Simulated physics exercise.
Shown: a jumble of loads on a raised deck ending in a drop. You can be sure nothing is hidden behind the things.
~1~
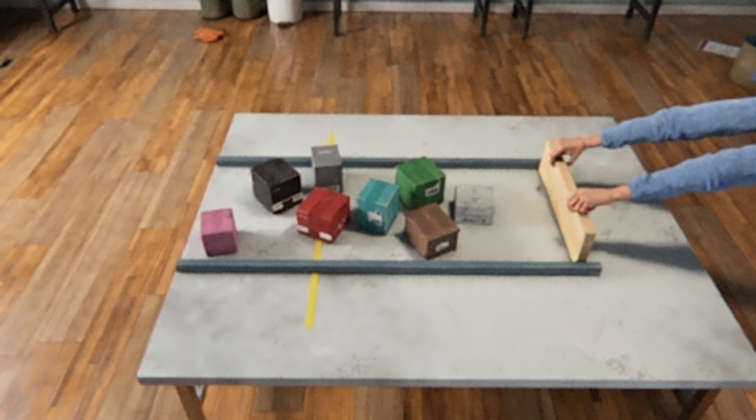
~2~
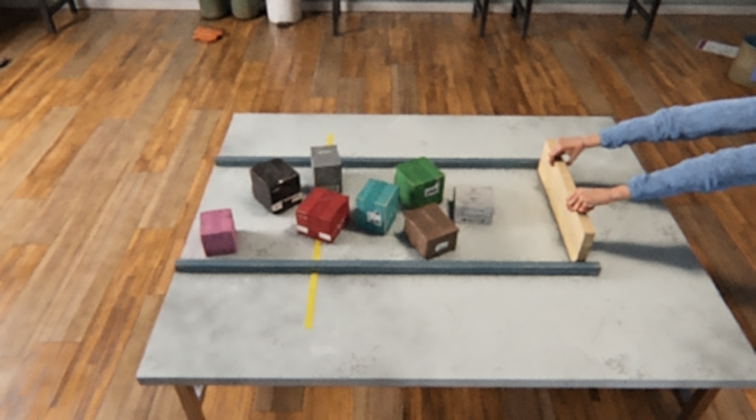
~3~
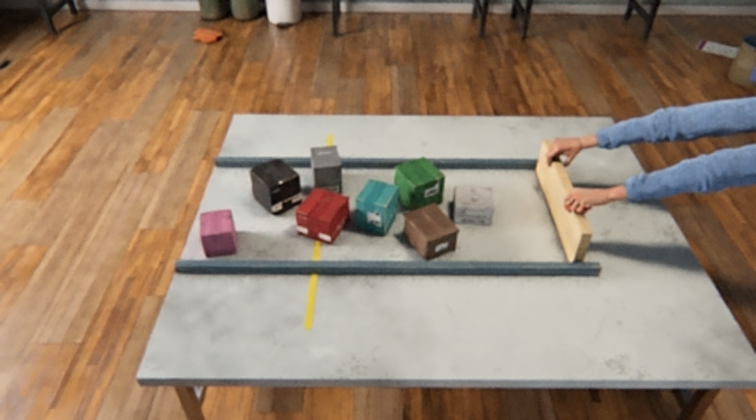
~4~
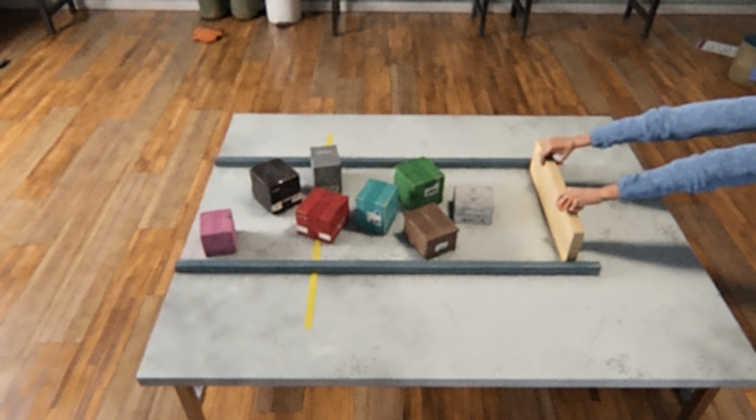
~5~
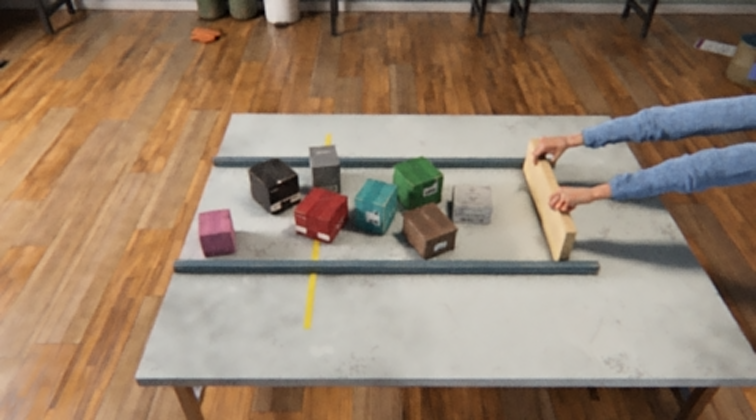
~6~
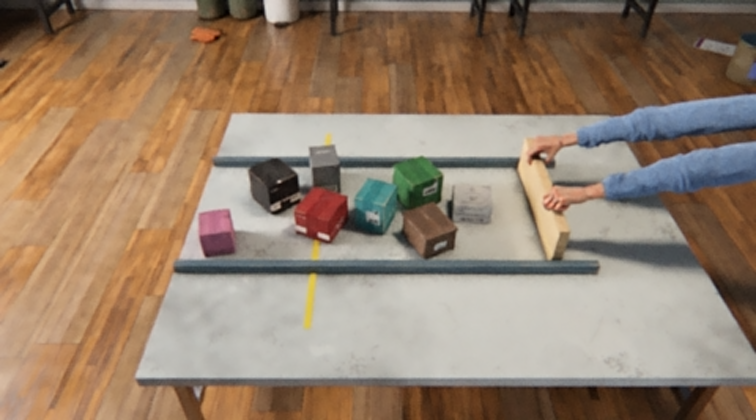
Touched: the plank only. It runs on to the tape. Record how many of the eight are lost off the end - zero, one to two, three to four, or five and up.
Seems the ones that don't stay up number none, for sure.
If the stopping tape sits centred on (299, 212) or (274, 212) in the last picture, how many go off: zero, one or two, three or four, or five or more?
Taking them in turn, just one or two; one or two.
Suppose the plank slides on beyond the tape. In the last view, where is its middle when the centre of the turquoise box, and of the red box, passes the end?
(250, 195) and (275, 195), more or less.
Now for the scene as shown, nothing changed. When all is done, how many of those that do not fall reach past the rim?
1 is the number.
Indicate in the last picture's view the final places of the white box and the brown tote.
Around (301, 204) and around (286, 236).
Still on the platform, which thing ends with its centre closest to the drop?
The pink box.
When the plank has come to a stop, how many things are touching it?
Count: 3.
A little later, none off yet; pink box at rest near (217, 233); black box at rest near (274, 186); grey box at rest near (325, 170).
Next, none off yet; pink box at rest near (217, 233); black box at rest near (274, 186); grey box shifted a little near (312, 164).
When it is over, the number that fall off is zero.
